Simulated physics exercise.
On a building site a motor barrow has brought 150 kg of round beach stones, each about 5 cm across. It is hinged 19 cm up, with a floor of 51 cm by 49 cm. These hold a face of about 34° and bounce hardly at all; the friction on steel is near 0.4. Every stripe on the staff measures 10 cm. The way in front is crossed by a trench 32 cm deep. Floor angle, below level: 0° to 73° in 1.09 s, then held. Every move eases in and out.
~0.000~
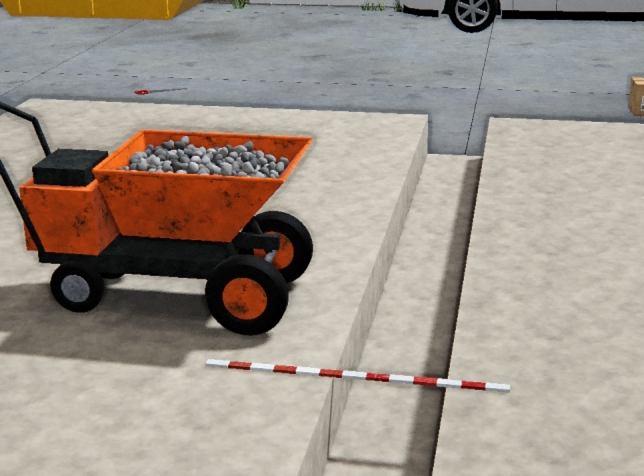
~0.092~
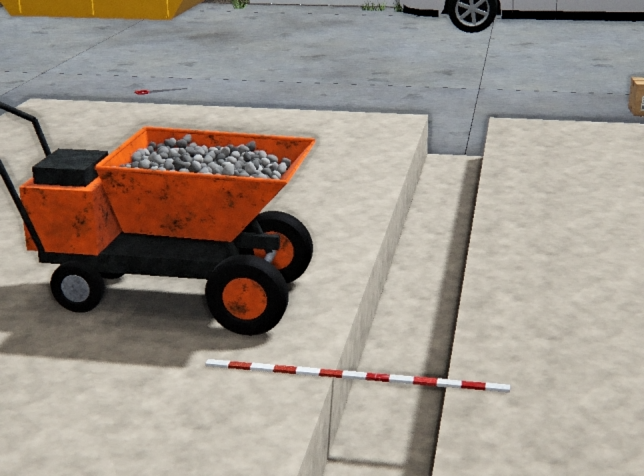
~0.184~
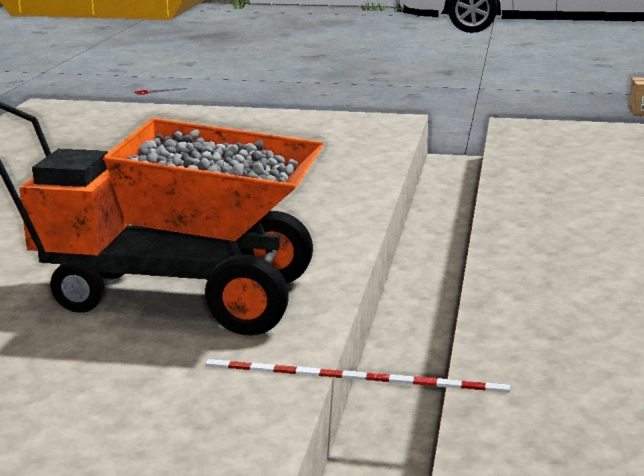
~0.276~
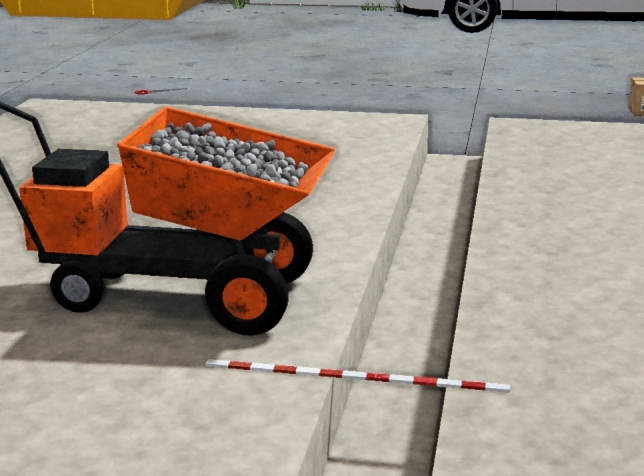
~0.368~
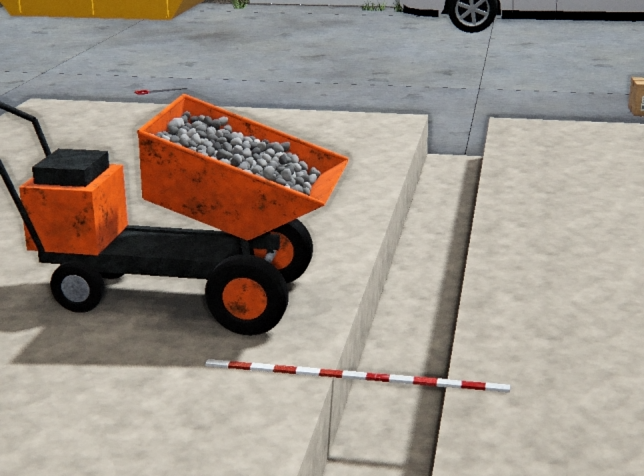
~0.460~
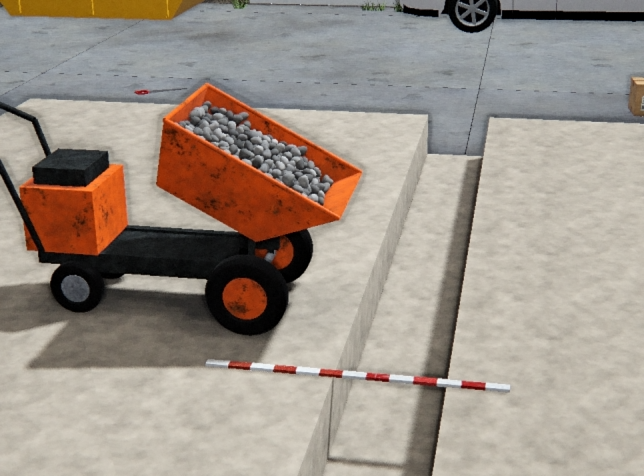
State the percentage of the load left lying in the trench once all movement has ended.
The share left there is about 84 per cent.
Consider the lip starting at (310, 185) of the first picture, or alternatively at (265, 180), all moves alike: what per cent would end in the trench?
I'd expect some 55 per cent, then some 100.
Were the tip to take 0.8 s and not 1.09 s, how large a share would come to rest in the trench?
That works out at about 80 in a hundred.
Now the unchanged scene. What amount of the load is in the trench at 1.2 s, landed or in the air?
At that moment: Approx. 45 %.
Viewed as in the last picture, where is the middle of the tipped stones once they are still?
Roughly (425, 365), I'd say.
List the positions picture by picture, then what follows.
The skip is at 0°, its lip at (283, 181); the top of the load is at (198, 151), in the first picture.
Lip at (286, 183), floor tilted 1°, highest stones at (184, 148); the stones move at 0.3 m/s on average, in the second picture.
The skip is at 6°, its lip at (295, 187); the top of the load is at (182, 143); the stones move at 0.5 m/s on average, in the third picture.
Lip at (308, 194), floor tilted 12°, highest stones at (180, 134); the stones move at 0.7 m/s on average, in the fourth picture.
The skip is at 19°, its lip at (324, 205); the top of the load is at (187, 124); the stones move at 0.8 m/s on average, in the fifth picture.
Lip at (339, 219), floor tilted 28°, highest stones at (203, 114); the stones move at 0.9 m/s on average, in the sixth picture.
After 0.8 s the floor is at 62°; 100 % in the skip; the foremost stones are at (385, 264).
After 1.2 s the floor is at 73°; 46 % in the skip, 47 % in the trench, 7 % past the trench; the foremost stones are at (500, 328).
After 1.5 s the floor is at 73°; 12 % in the skip, 72 % in the trench, 16 % past the trench; the foremost stones are at (617, 333).
After 3.5 s the floor is at 73°; 0 % in the skip, 84 % in the trench, 16 % past the trench; the foremost stones are past the picture's edge.
